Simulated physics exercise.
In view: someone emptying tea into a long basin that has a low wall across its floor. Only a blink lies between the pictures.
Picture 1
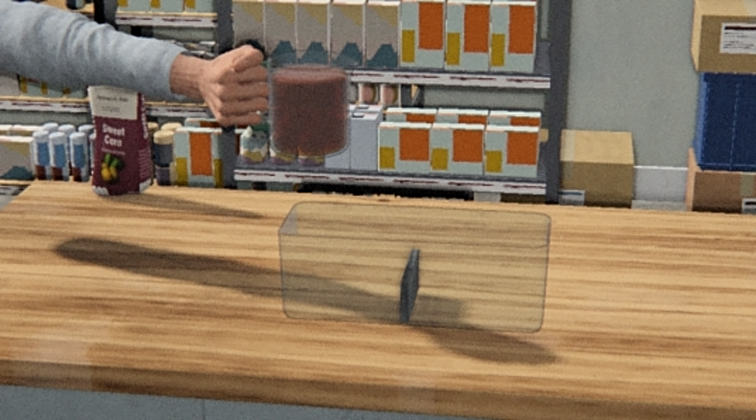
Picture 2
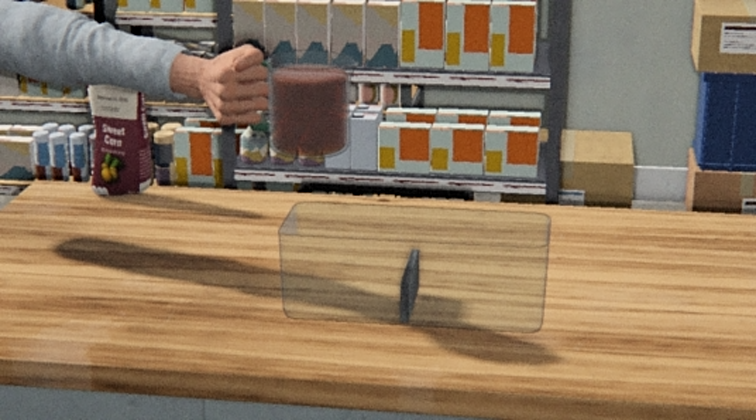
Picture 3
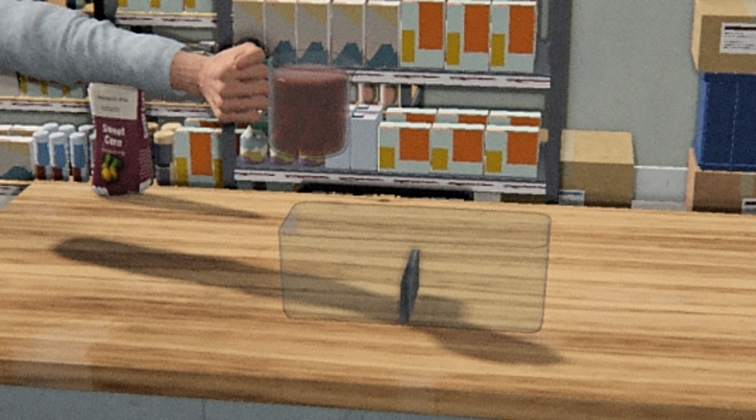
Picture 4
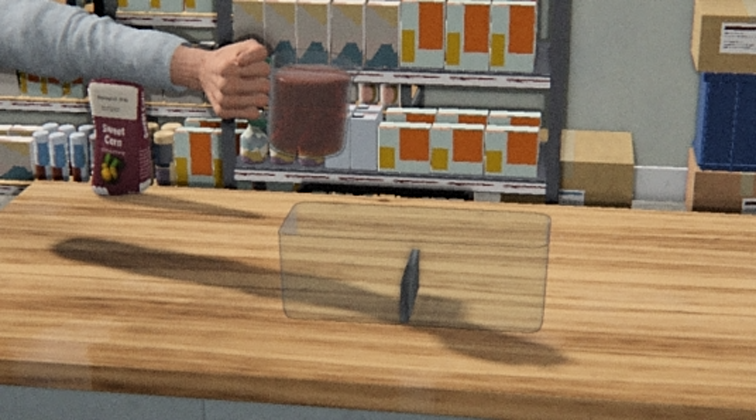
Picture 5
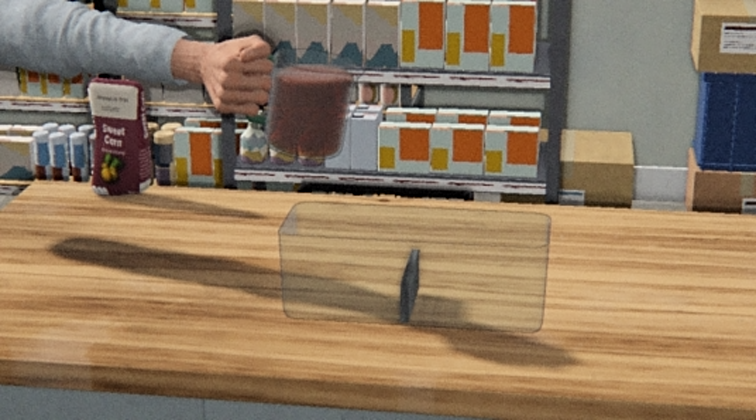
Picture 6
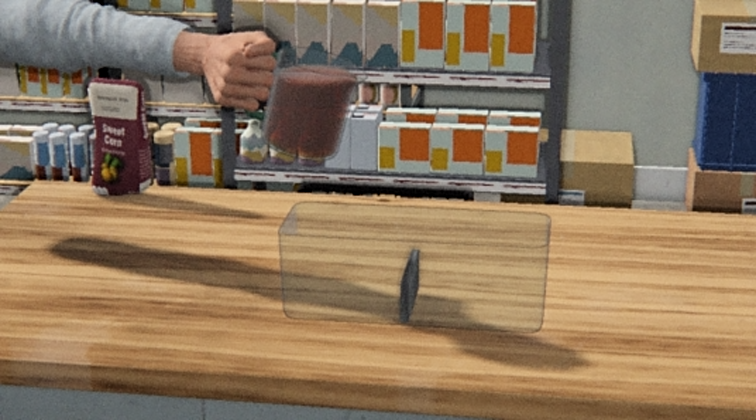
A hand slowly tilts a cup of tea to the right above a clear basin.
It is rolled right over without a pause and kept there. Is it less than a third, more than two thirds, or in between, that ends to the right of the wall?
In the end more than two thirds is right of the wall.
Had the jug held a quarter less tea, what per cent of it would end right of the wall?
Close to 70 per cent.
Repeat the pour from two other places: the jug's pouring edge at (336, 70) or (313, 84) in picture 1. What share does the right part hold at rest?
Near 15 % and 0 %.
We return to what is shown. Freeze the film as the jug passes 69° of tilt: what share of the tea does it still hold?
Some 80 per cent.
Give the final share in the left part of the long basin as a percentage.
Near 20 %.
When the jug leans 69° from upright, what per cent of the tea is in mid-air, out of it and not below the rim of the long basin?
About 15 per cent.
A moment on, the jug is tipped part way and 80 per cent is still to pour, 0 is left of the wall and 3 right of it.
Next, the jug is tipped on its side and 33 per cent is still to pour, 2 is left of the wall and 41 right of it.
Then the jug is tipped on its side and 8 per cent is still to pour, 9 is left of the wall and 77 right of it.
Later the jug is tipped on its side and 1 per cent is still to pour, 17 is left of the wall and 80 right of it.
At rest 19 per cent lies left of the wall, 80 right of it and 1 outside.
